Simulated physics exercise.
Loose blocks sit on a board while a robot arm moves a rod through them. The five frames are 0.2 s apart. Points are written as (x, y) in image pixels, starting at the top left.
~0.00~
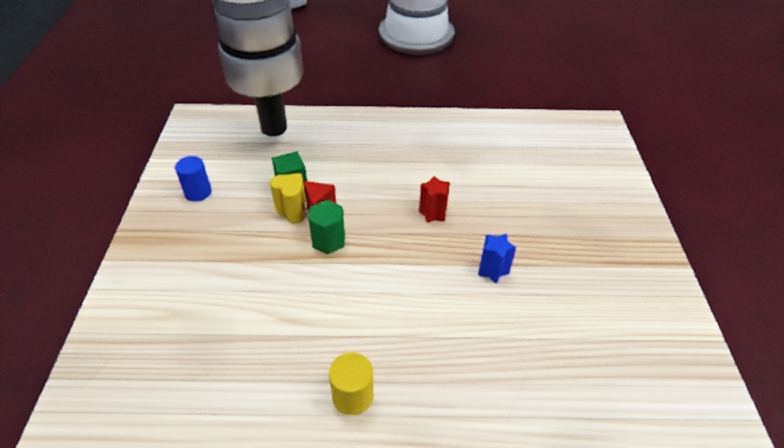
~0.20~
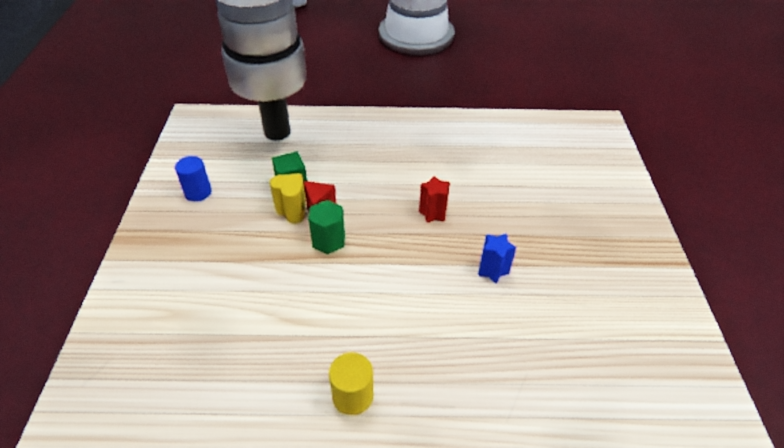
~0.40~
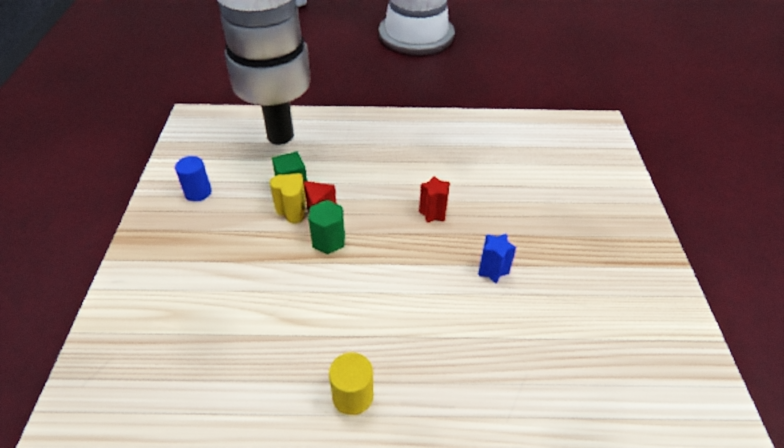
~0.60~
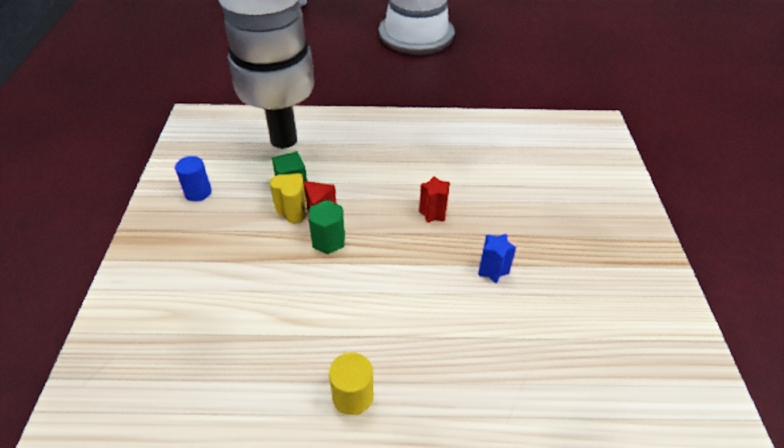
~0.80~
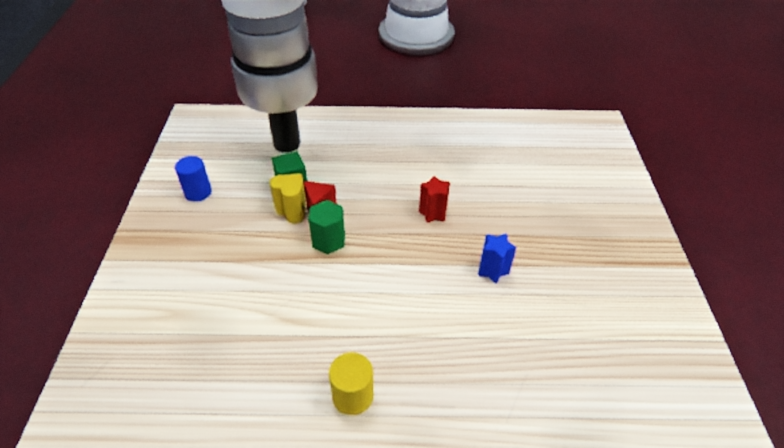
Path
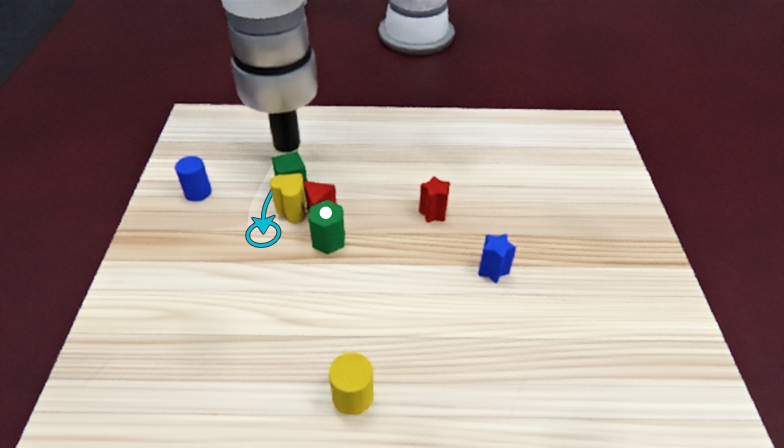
On a pale wooden board scattered with red, blue, green and yellow blocks, a robot arm's dark rod crept slightly right and nearer a clustered group near the back, while every block stayed still.
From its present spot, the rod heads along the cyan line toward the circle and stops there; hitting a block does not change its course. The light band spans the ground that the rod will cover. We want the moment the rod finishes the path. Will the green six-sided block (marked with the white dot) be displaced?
I expect so.
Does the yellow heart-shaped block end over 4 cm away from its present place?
I'd say yes.
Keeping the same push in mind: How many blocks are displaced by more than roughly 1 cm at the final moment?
My prediction: No fewer than three blocks.
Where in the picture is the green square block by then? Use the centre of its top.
Its top middle is near (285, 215).
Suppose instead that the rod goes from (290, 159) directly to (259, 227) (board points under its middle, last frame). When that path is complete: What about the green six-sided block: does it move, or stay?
It is no longer where it was.
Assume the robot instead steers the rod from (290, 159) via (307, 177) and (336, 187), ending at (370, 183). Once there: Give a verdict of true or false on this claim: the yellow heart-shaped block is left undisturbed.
My answer: False.
The line goes from (290, 159) over (271, 194) to (263, 234); the dot is on the green six-sided block.
On the path given first. One third of the way, rod at (275, 167); yellow heart-shaped block at (289, 190), turned 15° anticlockwise; green square block at (286, 170).
Two thirds of the way, rod at (262, 192); yellow heart-shaped block at (297, 209), turned 50° anticlockwise; green square block at (280, 193), turned 35° anticlockwise; green six-sided block at (333, 217).
At the end, rod at (260, 219); yellow heart-shaped block at (309, 227), turned 65° anticlockwise; green square block at (284, 215), turned 50° anticlockwise; red triangular piece unmoved; green six-sided block at (348, 223), turned 45° anticlockwise.
